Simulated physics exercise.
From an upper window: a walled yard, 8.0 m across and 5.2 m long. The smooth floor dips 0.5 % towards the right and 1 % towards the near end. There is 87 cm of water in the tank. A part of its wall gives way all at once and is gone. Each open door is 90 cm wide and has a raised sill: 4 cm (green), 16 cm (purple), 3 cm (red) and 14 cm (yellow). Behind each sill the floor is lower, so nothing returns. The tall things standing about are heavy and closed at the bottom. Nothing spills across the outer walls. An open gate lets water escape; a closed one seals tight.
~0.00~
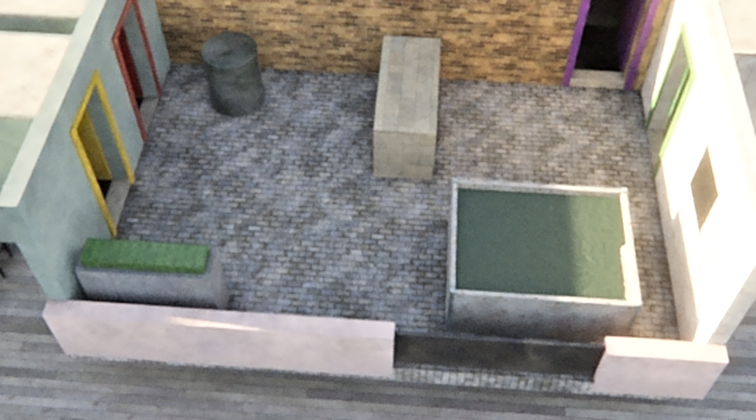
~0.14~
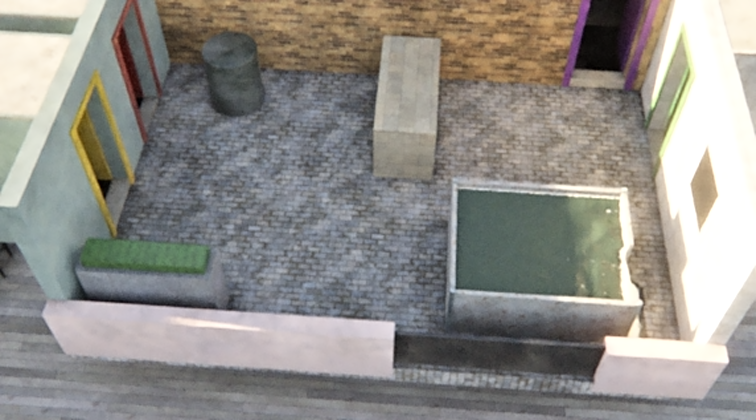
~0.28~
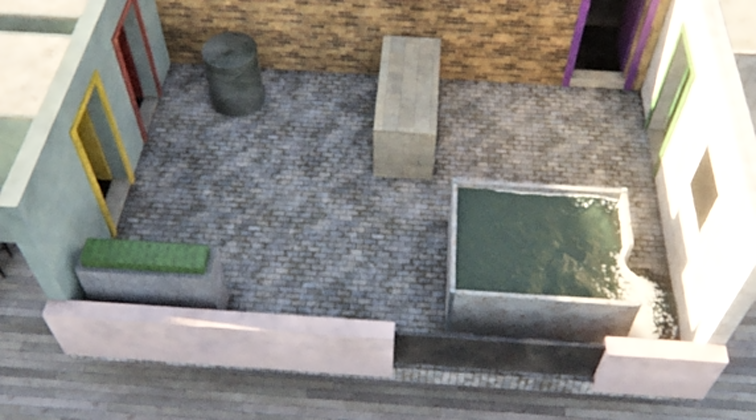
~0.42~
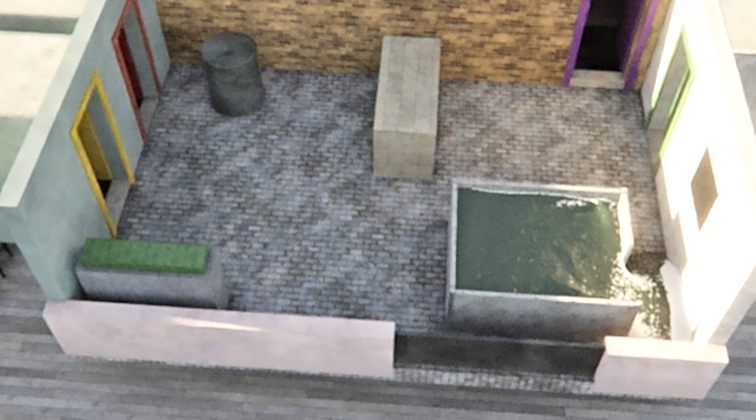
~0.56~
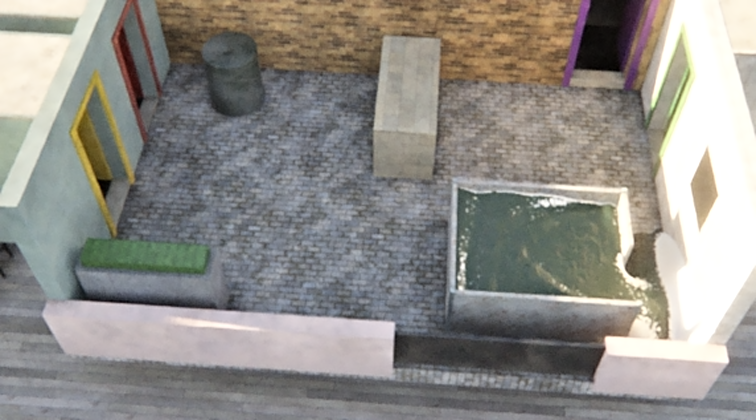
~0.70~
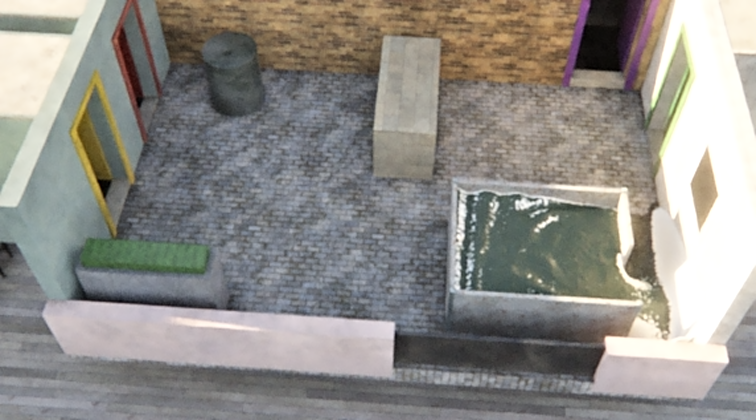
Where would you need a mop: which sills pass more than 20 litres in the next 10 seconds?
Door by door: At the green door it goes over the limit; at the purple door it goes over the limit; at the red door it goes over the limit; at the yellow door it keeps below the limit.
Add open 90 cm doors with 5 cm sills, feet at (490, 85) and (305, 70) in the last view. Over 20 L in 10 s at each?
In turn: Over, not over.
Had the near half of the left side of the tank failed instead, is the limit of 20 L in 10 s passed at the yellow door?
Then: Yellow above.
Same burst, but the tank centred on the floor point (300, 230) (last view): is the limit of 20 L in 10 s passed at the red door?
Against that limit: Red under.
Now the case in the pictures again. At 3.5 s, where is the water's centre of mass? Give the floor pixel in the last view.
Near (519, 254).
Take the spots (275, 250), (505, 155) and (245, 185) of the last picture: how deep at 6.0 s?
Roughly 2, 7 and 2 cm, in turn.
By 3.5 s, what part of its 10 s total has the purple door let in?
About 60 per cent.
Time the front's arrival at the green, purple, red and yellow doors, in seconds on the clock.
Green 1.0 s, purple 1.6 s, red 4.0 s, yellow 3.2 s.
After 1.4 s water covers 20 % of the floor and is deepest (77 cm) near (683, 360); green door 4 cm at the sill, 0 L in, purple door not reached, red door not reached, yellow door not reached.
After 2.2 s water covers 35 % of the floor and is deepest (60 cm) near (685, 372); green door 6 cm at the sill, 0 L in, purple door 30 cm at the sill, 0 L in, red door not reached, yellow door not reached.
After 3.5 s water covers 55 % of the floor and is deepest (40 cm) near (685, 372); green door 8 cm at the sill, 5 L in, purple door 28 cm at the sill, 100 L in, red door not reached, yellow door 10 cm at the sill, 0 L in.
After 6.0 s water covers 85 % of the floor and is deepest (28 cm) near (685, 372); green door 7 cm at the sill, 22 L in, purple door 18 cm at the sill, 157 L in, red door 5 cm at the sill, 5 L in, yellow door 7 cm at the sill, 0 L in.
After 10.0 s water covers 100 % of the floor and is deepest (20 cm) near (665, 247); green door 9 cm at the sill, 61 L in, purple door 13 cm at the sill, 161 L in, red door 7 cm at the sill, 52 L in, yellow door 5 cm at the sill, 0 L in.
